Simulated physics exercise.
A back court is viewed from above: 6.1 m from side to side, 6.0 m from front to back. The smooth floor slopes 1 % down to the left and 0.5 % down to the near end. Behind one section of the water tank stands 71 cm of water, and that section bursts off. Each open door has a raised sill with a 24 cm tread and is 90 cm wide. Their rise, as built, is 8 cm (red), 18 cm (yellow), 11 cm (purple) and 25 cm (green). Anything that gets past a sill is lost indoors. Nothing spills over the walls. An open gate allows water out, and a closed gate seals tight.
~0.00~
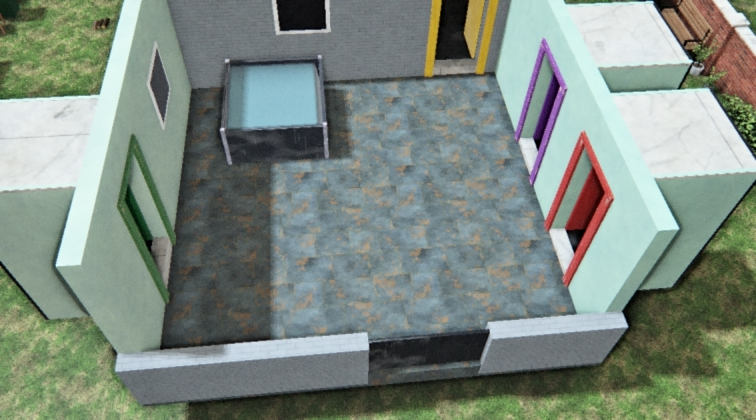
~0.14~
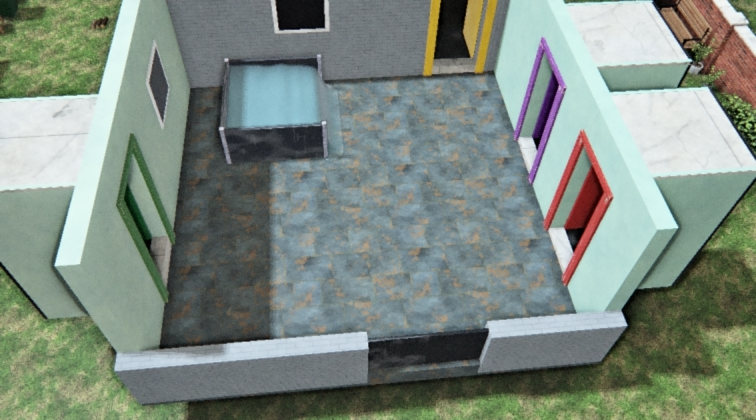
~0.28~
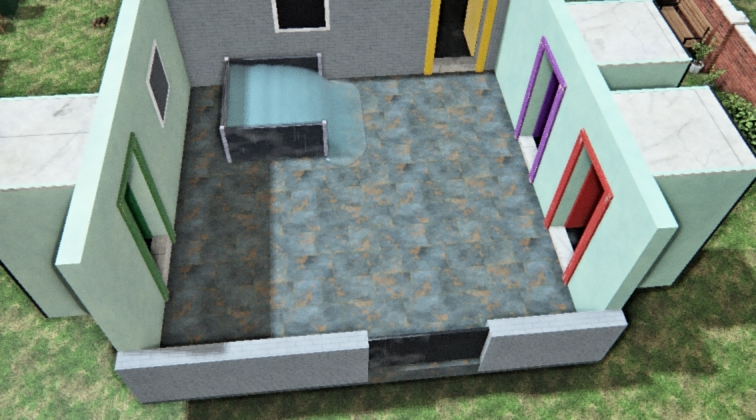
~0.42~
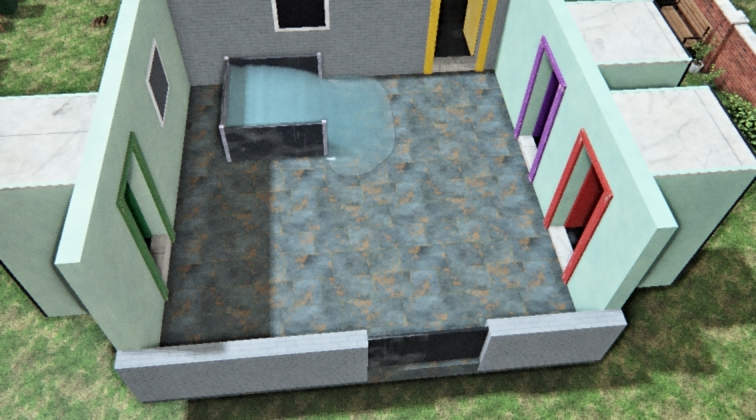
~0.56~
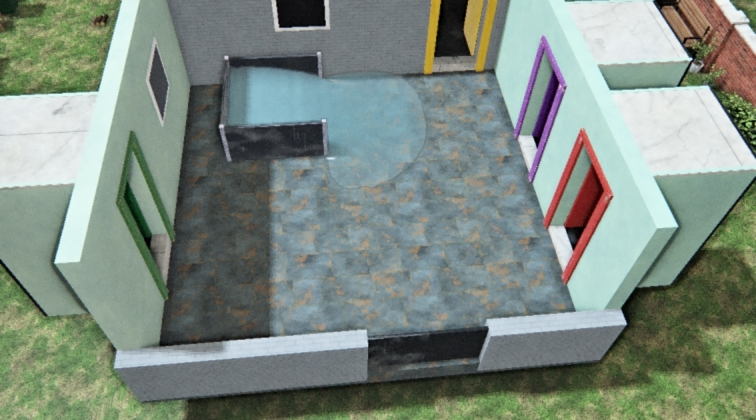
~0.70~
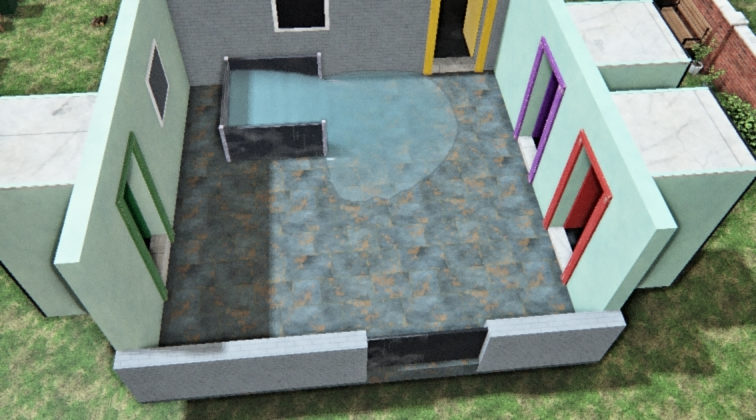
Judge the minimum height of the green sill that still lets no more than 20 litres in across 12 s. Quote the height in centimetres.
My estimate is 9.5 cm.
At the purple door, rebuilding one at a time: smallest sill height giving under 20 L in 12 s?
The purple door needs around 19 cm.
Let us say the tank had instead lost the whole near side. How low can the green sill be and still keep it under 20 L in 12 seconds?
Then it needs around 13.0 cm.
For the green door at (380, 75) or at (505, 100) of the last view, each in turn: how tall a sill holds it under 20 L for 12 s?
Around 12.0 and 30 cm respectively.
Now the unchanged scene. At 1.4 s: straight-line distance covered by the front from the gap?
Near 4.0 m, more or less.
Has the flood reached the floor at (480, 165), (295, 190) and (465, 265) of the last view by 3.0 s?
First wet through, second bone-dry, third wet through.
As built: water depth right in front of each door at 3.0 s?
Lab note, depth in cm: Red 11; yellow 25; purple 19; green 0.
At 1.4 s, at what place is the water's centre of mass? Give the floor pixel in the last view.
Centre estimate: (351, 120) px, approximately.
After 1.4 s water covers 35 % of the floor, deepest (38 cm) near (489, 77); it has not reached the green door.
After 3.0 s water covers 45 % of the floor, deepest (26 cm) near (470, 72); it has not reached the green door.
After 12.0 s water covers 85 % of the floor, deepest (18 cm) near (185, 133); 10 cm at the green door, 0 litres in over its 25 cm sill.
At the green door as built, the water arrived by 6.3 s and peaked near 14 cm at 9.0 s.
With a sill of 7.5 cm, 46 litres would have come in within the 12 s; with 12 cm, 4 litres. So under 20 litres takes about 9.5 cm.
